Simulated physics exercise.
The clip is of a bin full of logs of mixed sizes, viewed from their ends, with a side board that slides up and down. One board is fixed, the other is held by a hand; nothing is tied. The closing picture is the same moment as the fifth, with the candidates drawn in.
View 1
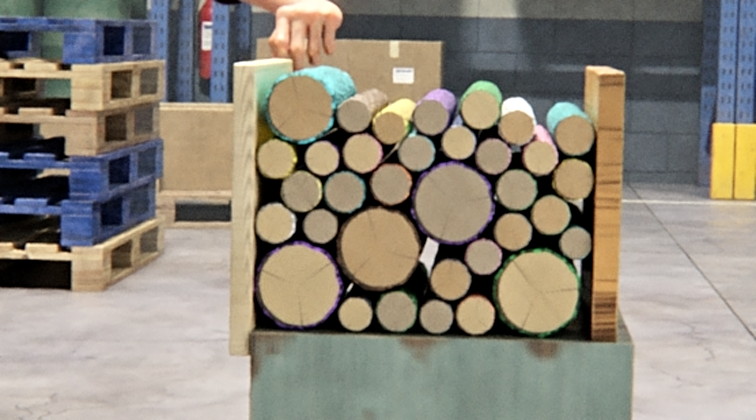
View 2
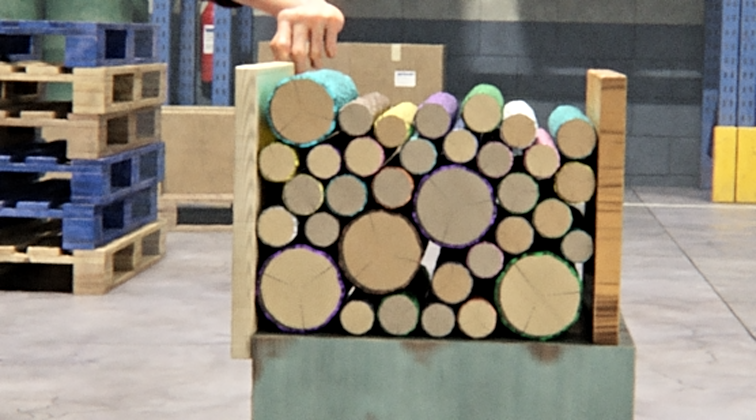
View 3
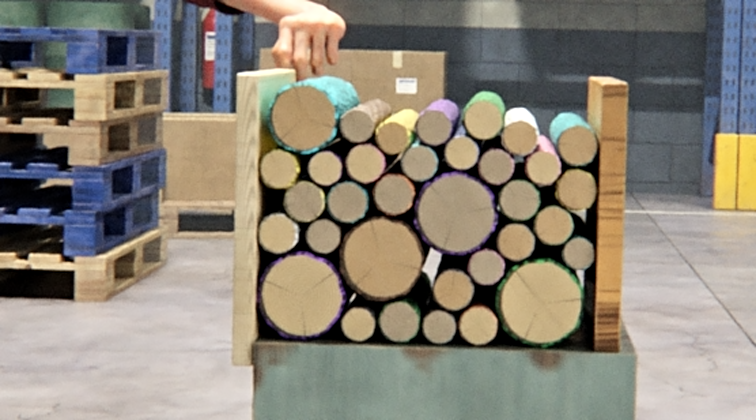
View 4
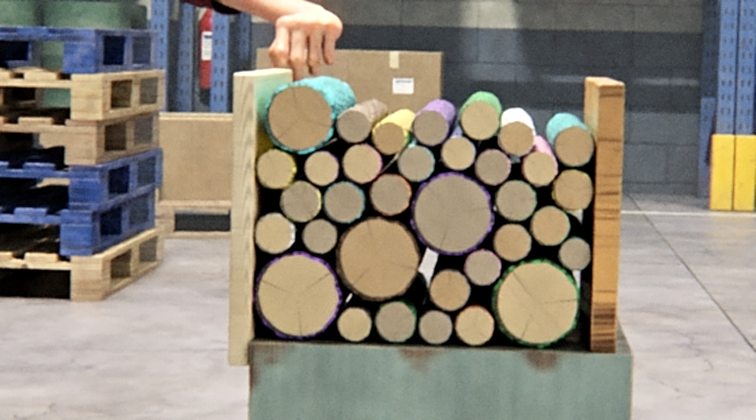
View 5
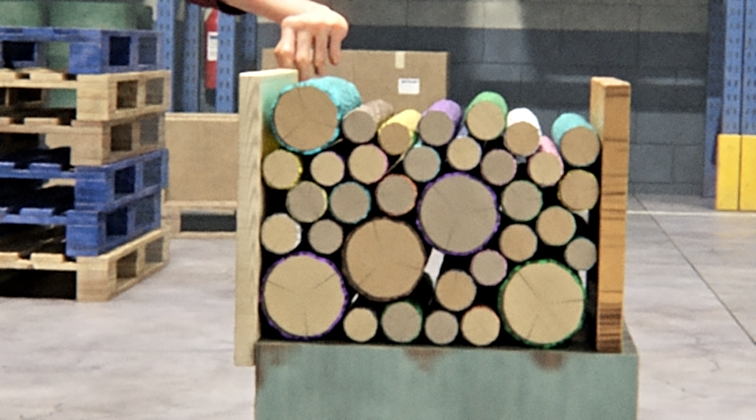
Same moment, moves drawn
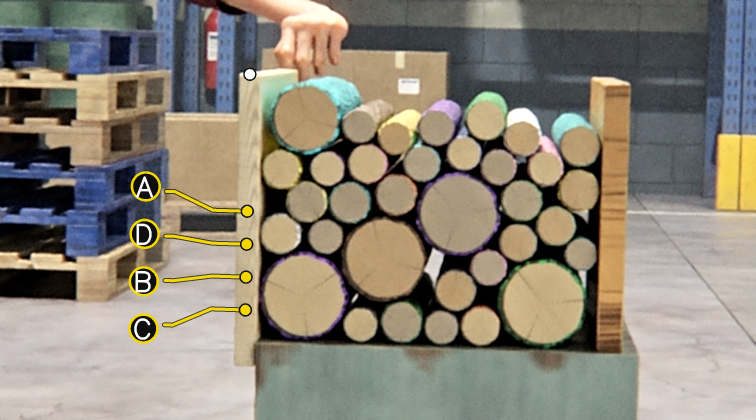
In a warehouse with a concrete floor, a bin is seen from straight in front, with blue and wooden pallets stacked at left. Logs of mixed sizes, their tan ends ringed in purple, green, teal and yellow, fill it between two wooden side boards above a grey-green base. A hand stays over the upper left log, the pile keeps its arrangement, and the view shakes slightly.
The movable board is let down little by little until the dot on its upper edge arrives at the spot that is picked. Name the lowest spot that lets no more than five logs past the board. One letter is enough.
It can be let down to D.
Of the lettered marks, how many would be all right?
Two of them.
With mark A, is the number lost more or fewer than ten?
Fewer than ten.
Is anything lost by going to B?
Yes.
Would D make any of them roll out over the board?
At D: Yes.
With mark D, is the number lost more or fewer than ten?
Fewer than ten.
On the copy, A at (247, 211); B at (246, 277); C at (245, 310); D at (247, 244); the white dot at (250, 74).
On D. First, top of the board (261, 152).
Then, top of the board (259, 240).
Finally, top of the board (259, 244), two out over the board.
By contrast, A one out over the board; B six out over the board; C six out over the board.
